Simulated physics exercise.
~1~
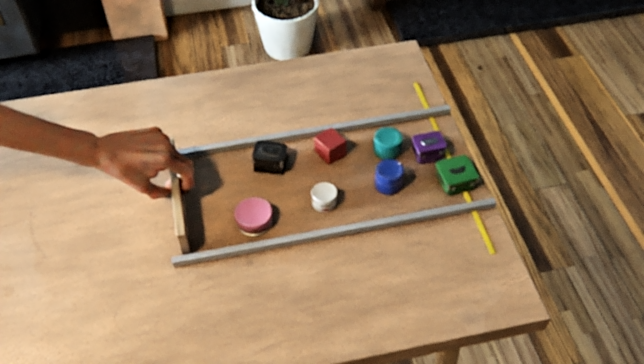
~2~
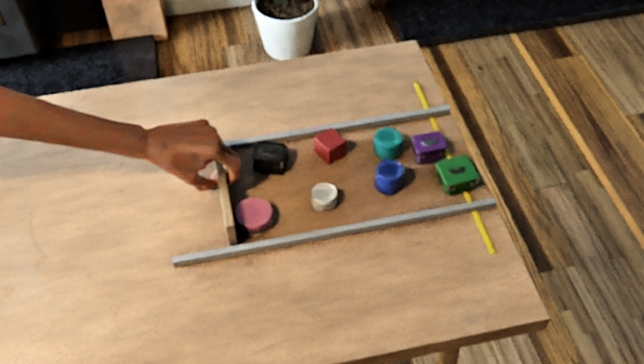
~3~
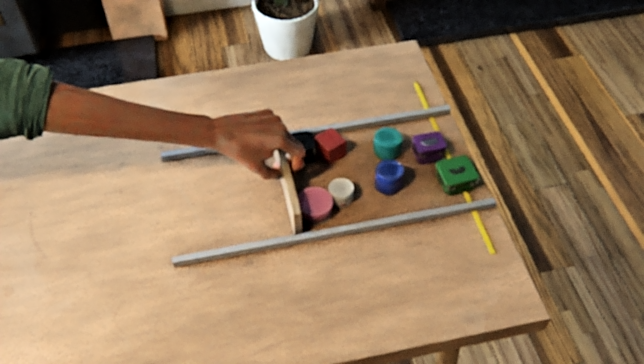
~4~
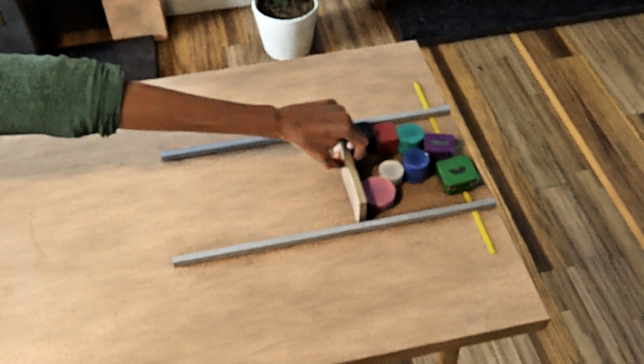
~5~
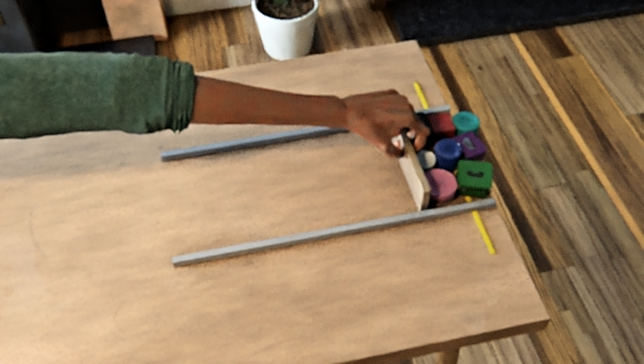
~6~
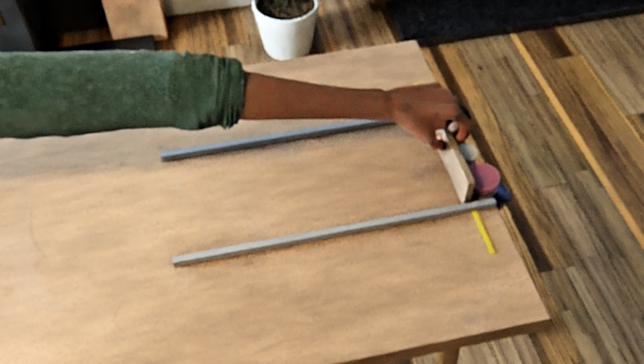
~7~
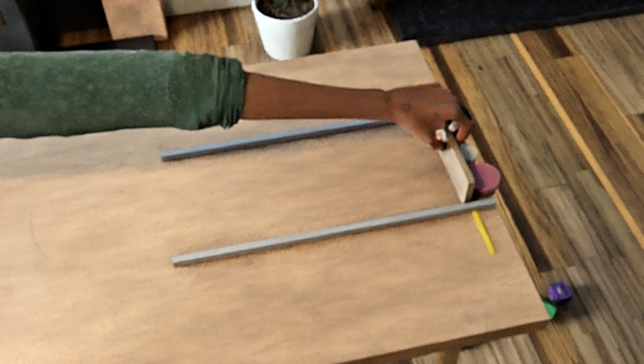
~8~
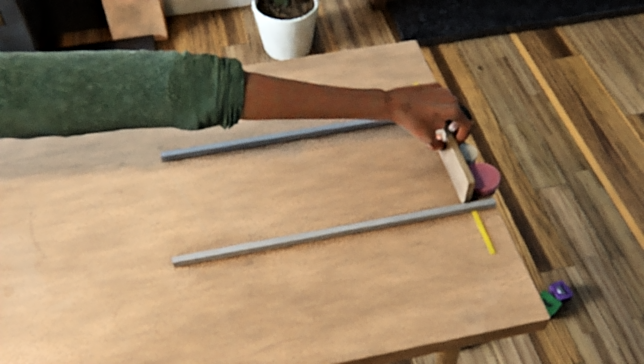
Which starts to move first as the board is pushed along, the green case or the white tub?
The white tub starts to move first, while the green case stays in place until the board has pushed the group closer to the table's edge.
